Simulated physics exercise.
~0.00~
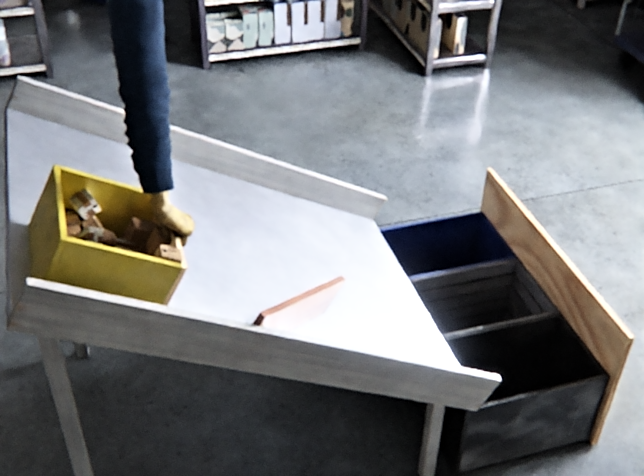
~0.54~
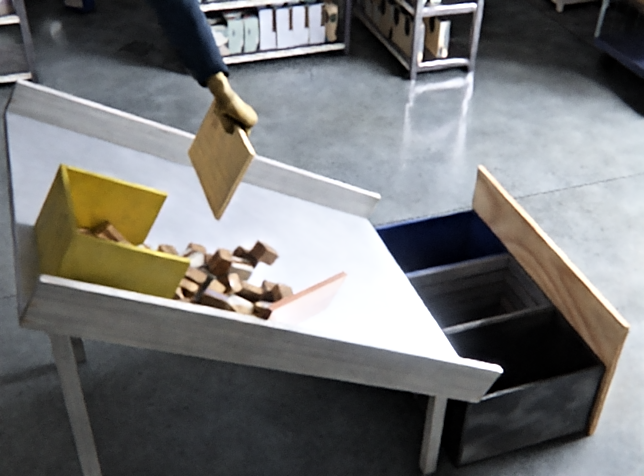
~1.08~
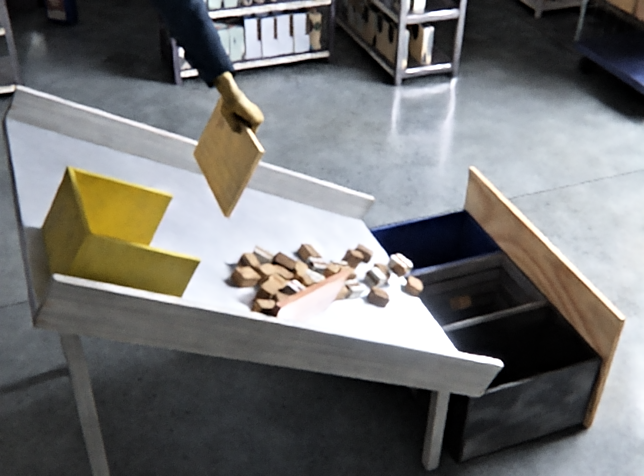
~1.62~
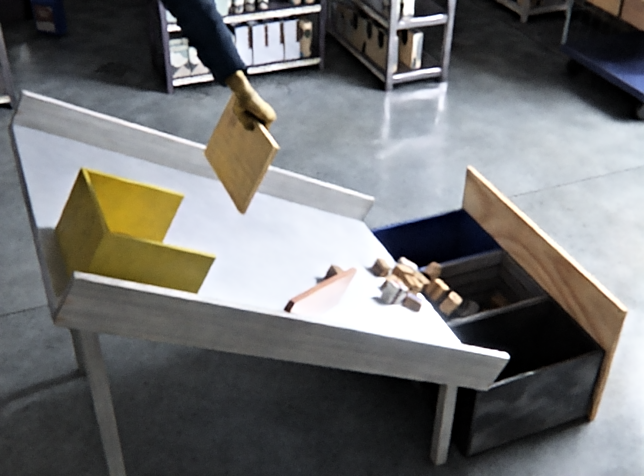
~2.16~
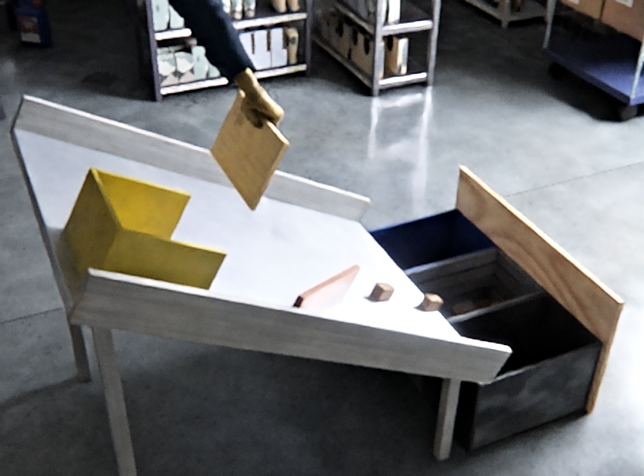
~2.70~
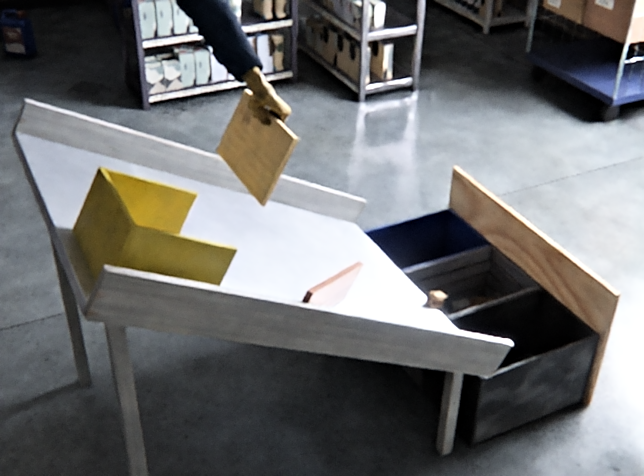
Gloved hand lifting the gate from a yellow pen, small brown blocks sliding down a sloping table, nearly all dropping into bins below.
